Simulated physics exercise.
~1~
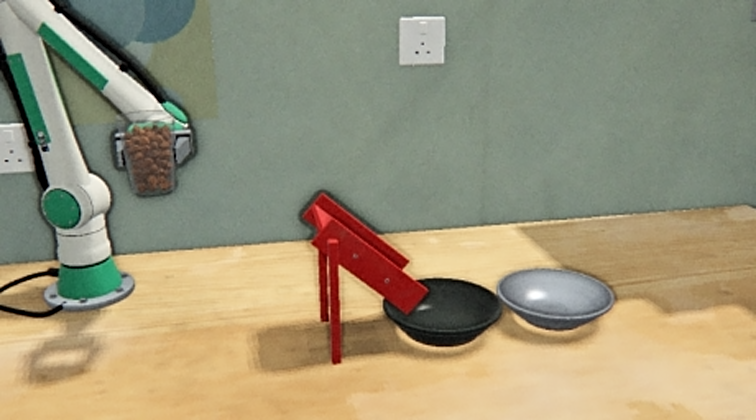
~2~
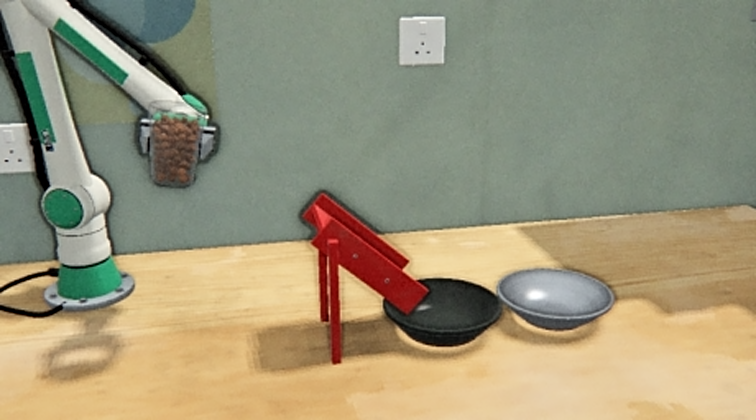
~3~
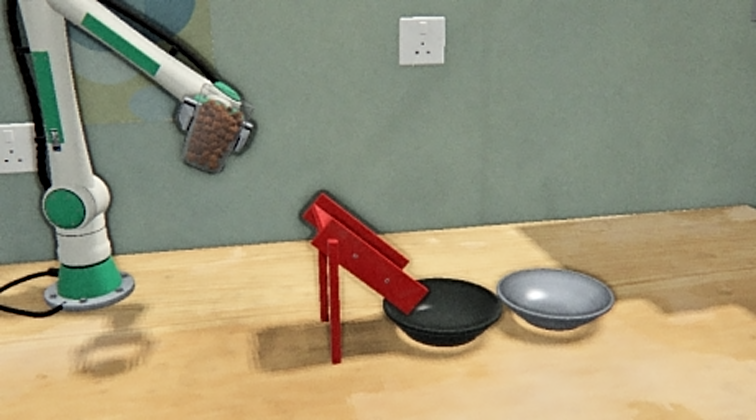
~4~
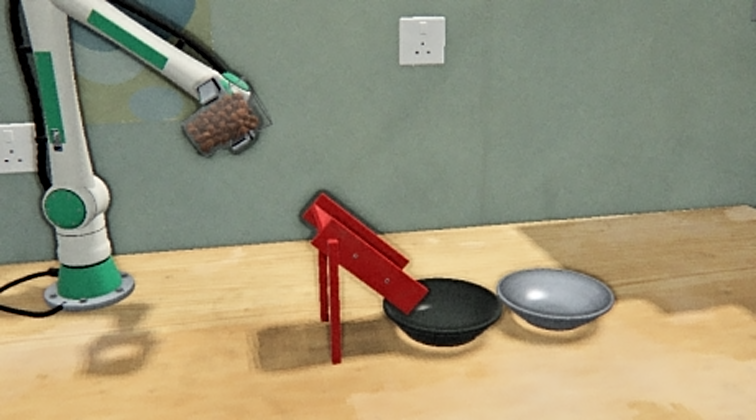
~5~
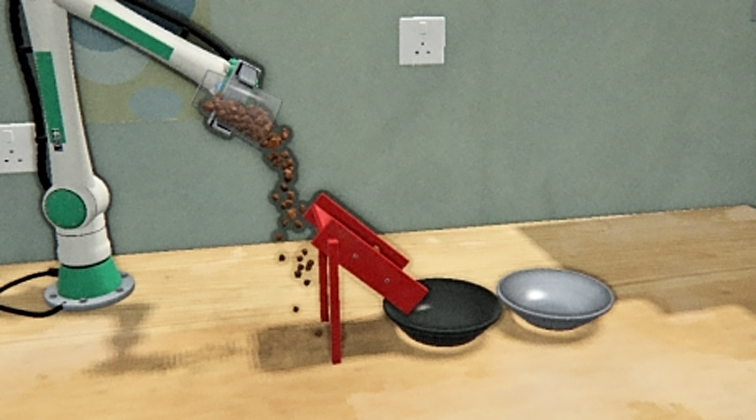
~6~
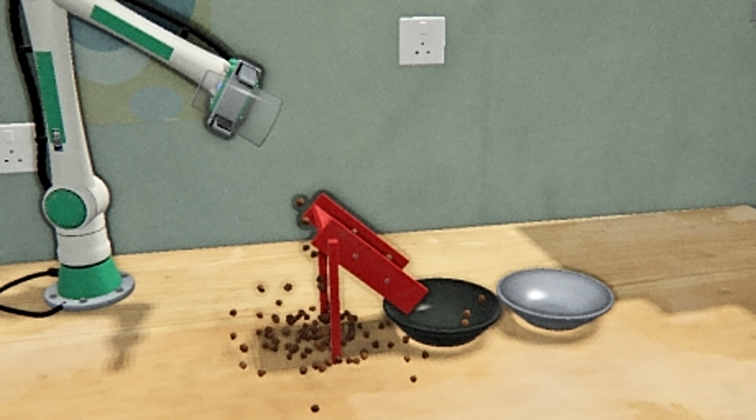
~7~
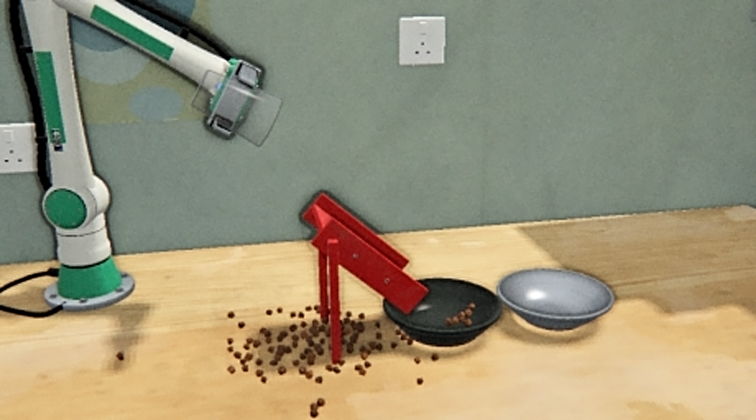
A robot arm tips a cup of brown pellets, spilling most beside the red chute.
